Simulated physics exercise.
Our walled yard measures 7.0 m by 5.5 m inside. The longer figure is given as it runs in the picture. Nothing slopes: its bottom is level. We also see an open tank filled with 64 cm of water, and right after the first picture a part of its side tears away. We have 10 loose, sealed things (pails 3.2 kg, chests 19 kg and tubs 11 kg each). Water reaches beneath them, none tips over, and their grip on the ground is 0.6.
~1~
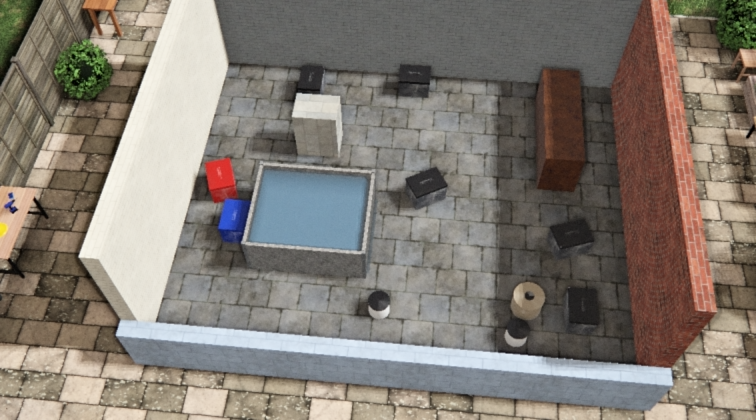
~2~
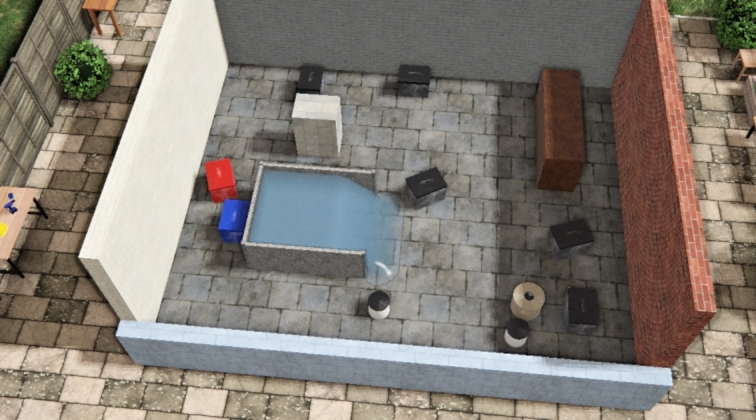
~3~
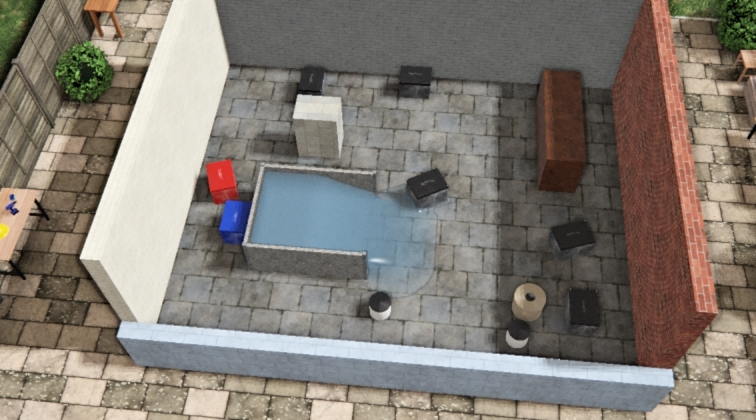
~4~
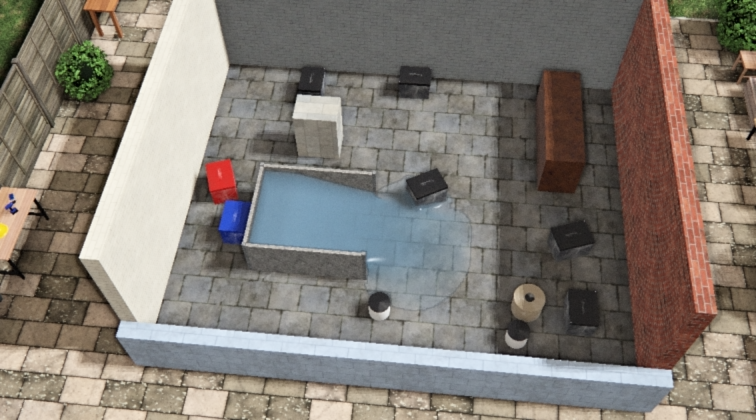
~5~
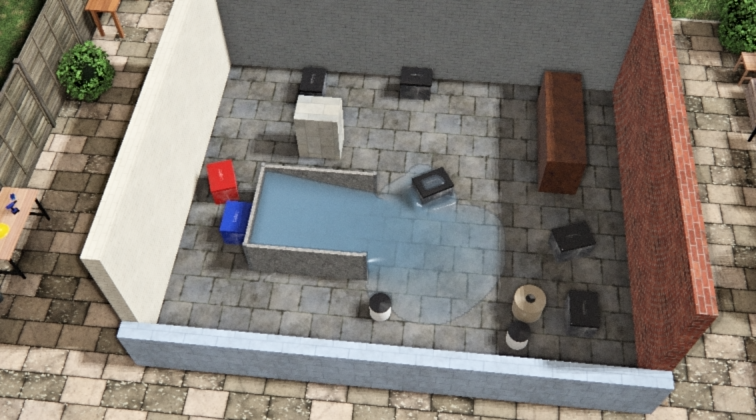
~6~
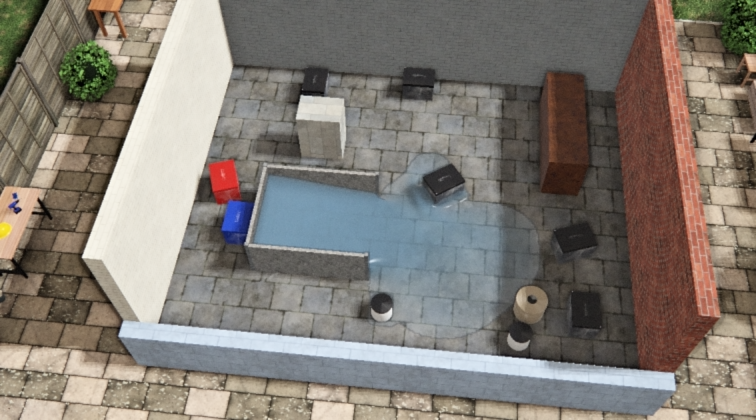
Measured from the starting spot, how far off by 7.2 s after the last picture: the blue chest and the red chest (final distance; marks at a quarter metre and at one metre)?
The blue chest is left in its spot. The red chest is left in its spot.
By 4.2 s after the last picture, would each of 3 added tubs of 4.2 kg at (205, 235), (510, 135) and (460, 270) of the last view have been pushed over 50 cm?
Within it, beyond it, beyond it.
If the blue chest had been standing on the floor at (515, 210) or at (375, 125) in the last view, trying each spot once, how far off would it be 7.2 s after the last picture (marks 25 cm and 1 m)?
Taken in turn, it is carried a long way and then stays almost motionless.
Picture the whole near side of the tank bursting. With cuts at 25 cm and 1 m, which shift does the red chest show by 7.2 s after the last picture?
If that happened, the red chest winds up well away.
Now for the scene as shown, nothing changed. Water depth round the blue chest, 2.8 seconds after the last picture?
Roughly 0 cm deep.
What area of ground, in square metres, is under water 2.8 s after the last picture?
Close to 22 m2, I'd say.
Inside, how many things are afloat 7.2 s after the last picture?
Total: 1.
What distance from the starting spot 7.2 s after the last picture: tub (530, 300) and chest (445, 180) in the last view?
Respectively: 140 cm / 200 cm.
Then, 0.9 s after the last picture the blue chest is near (238, 216), 0.0 m from its start, aground; the red chest is near (223, 175), 0.0 m from its start, aground; 1 afloat.
Then, 2.8 s after the last picture the blue chest is near (238, 216), 0.0 m from its start, aground; the red chest is near (223, 175), 0.0 m from its start, aground; 4 afloat.
Then, 4.8 s after the last picture the blue chest is near (238, 216), 0.0 m from its start, aground; the red chest is near (223, 175), 0.0 m from its start, aground; 2 afloat.
Then, 7.2 s after the last picture the blue chest is near (238, 216), 0.0 m from its start, aground; the red chest is near (223, 175), 0.0 m from its start, aground; 1 afloat.
